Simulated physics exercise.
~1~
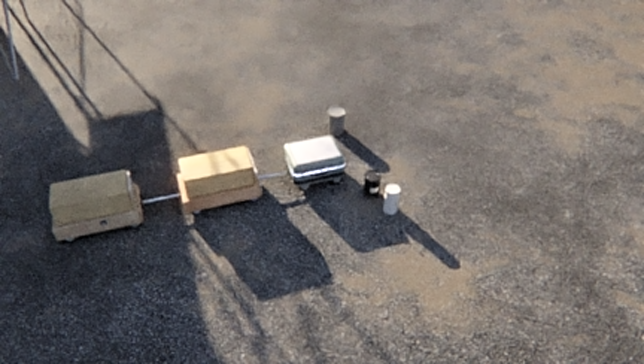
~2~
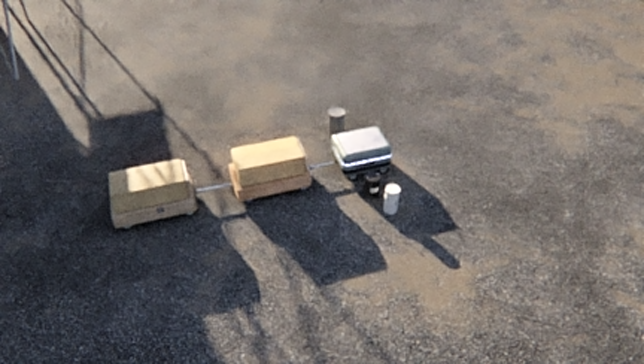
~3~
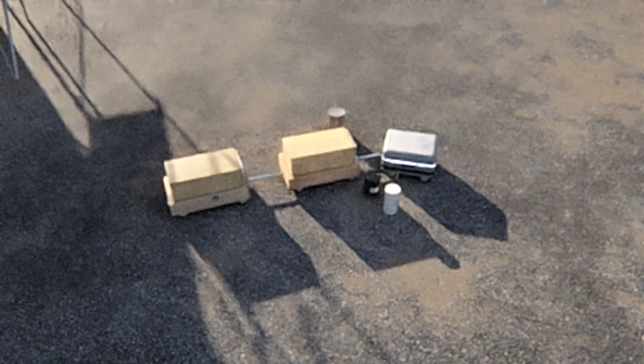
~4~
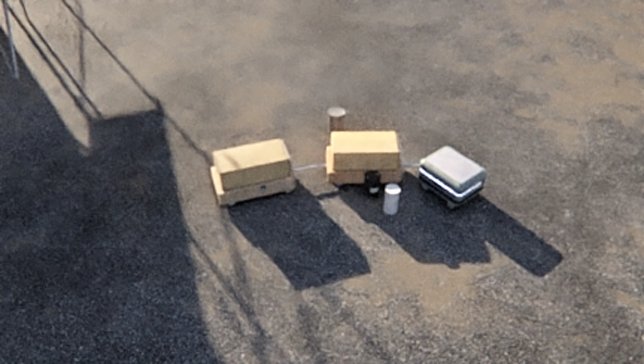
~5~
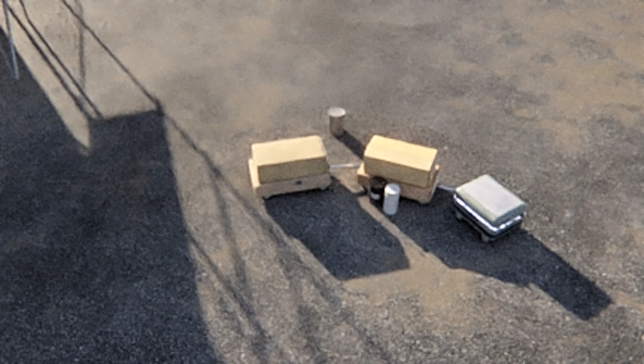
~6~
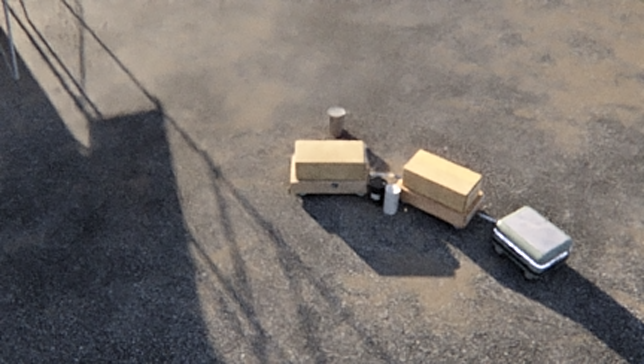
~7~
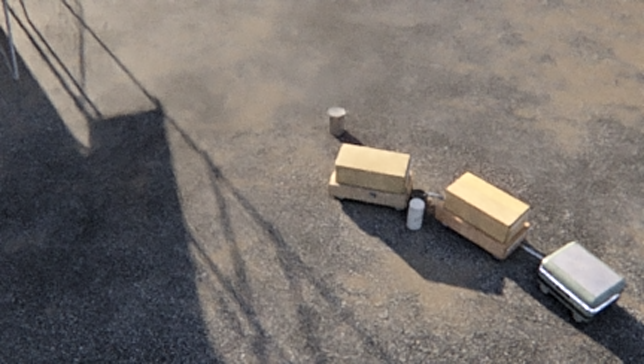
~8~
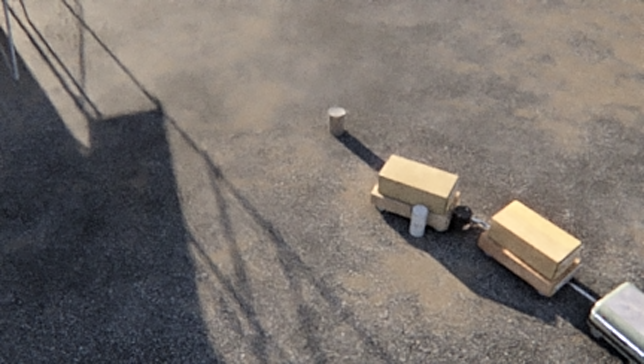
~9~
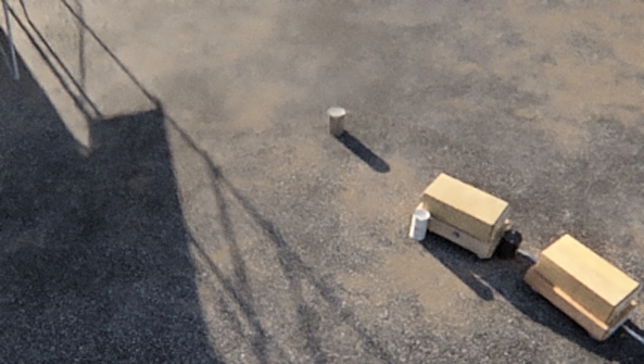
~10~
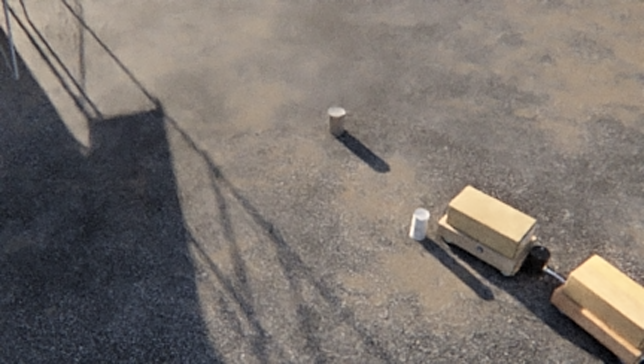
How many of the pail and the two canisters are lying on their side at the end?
None of them are. The grey pail, the white canister and the black canister all still stand upright, though both canisters have been moved.
A silver-topped tug pulls two tan, box-laden carts across a gravelly, shadow-streaked yard, seen from high above. Ahead of it stand a grey pail, a black canister and a white canister. The train heads right, passes between the pail and the canisters, then bends down toward the lower right. As the carts follow, the black canister is shoved along between them, while the white one is nudged a short way right and left behind. At the end the tug is out of view, the black canister sits upright just ahead of the rear cart, and the grey pail has not moved.
